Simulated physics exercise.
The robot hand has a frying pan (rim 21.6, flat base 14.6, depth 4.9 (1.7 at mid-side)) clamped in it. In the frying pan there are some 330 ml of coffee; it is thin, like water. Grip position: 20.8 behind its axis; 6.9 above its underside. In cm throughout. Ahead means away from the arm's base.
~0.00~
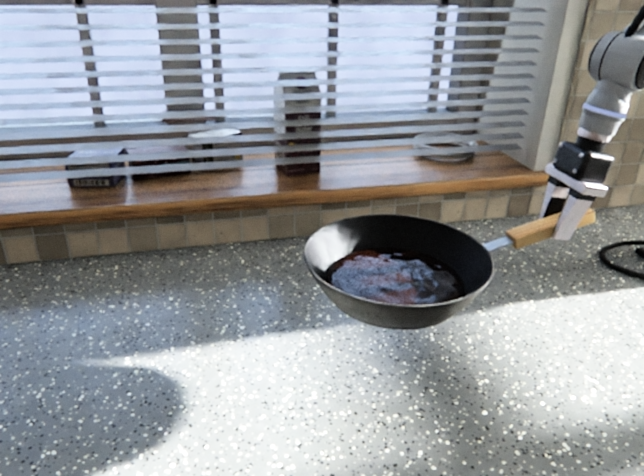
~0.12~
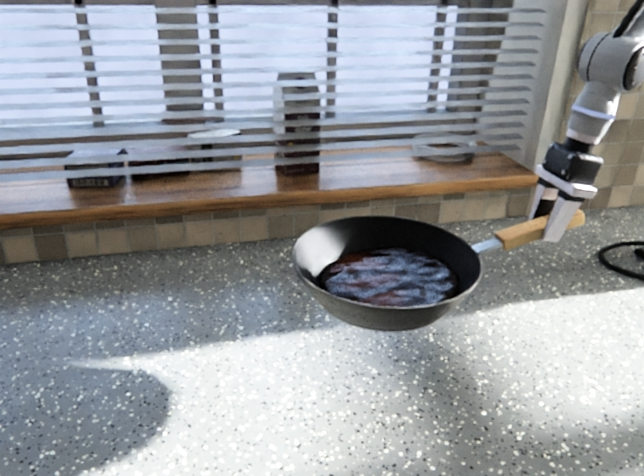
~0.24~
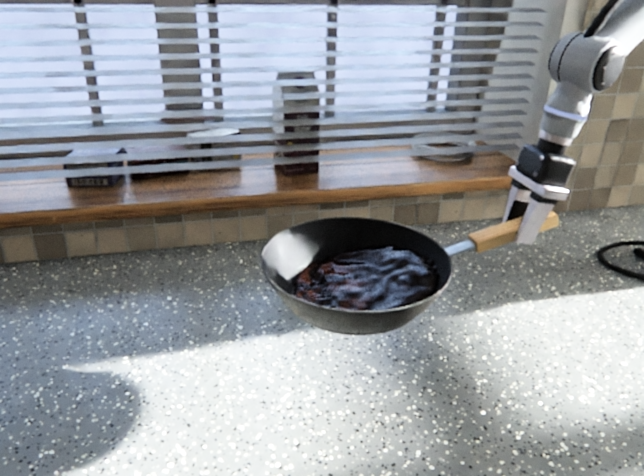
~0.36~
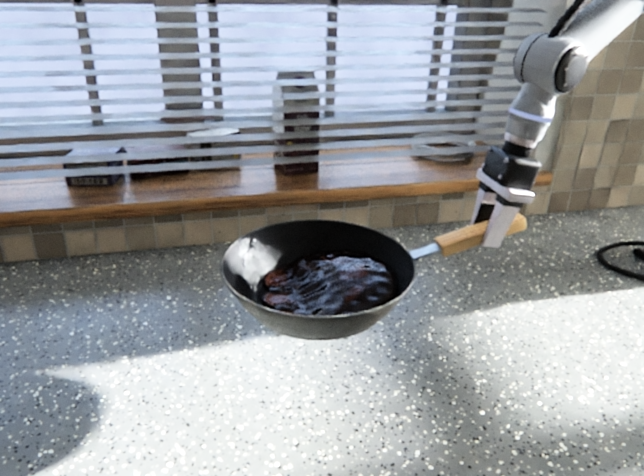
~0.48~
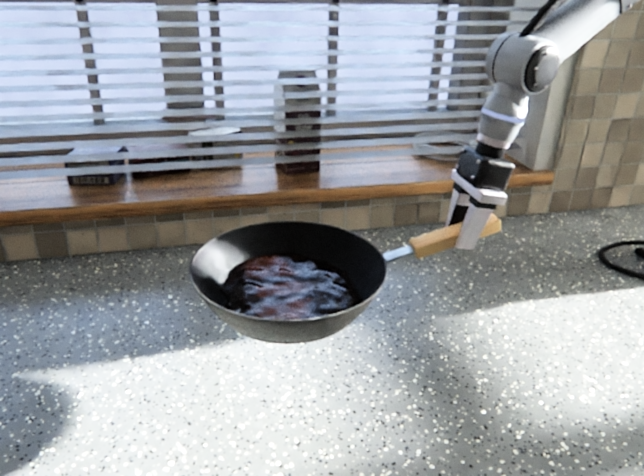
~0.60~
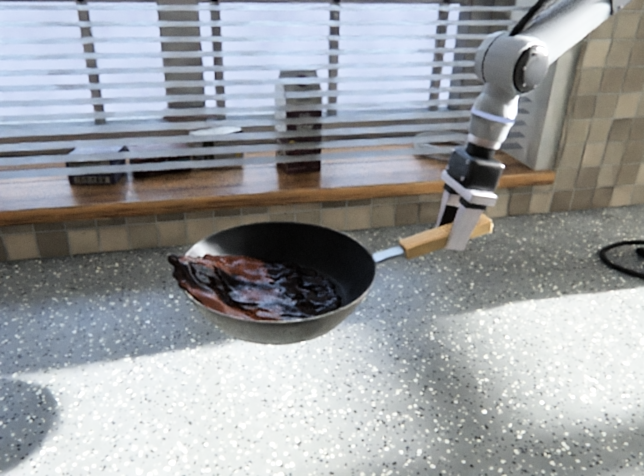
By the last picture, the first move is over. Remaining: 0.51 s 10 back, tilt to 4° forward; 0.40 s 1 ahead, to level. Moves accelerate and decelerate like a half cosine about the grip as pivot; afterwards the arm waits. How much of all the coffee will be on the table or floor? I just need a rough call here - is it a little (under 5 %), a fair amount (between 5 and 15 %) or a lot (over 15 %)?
It is a fair amount, between 5 and 15 %.
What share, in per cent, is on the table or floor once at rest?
8 %.
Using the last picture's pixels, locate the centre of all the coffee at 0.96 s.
Near pixel (347, 295).
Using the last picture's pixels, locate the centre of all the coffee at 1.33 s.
The centre lands around (367, 289) in the last view.
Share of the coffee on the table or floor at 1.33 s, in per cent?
About 8 per cent.
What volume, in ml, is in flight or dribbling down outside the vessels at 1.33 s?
Estimate: Some 0 ml.
After 0.96 s, tilted 3° forward, liquid up to 18 above the table; 310 ml in the frying pan, 25 ml on the table or floor.
After 1.33 s, tilted 2° forward, liquid up to 15 above the table; 305 ml in the frying pan, 25 ml on the table or floor.
After 1.71 s, level, liquid up to 15 above the table; 305 ml in the frying pan, 30 ml on the table or floor.
After 2.51 s, level, liquid up to 14 above the table; 305 ml in the frying pan, 30 ml on the table or floor.
At rest, 305 ml in the frying pan, 30 ml on the table or floor. That is 9 % on the table or floor.
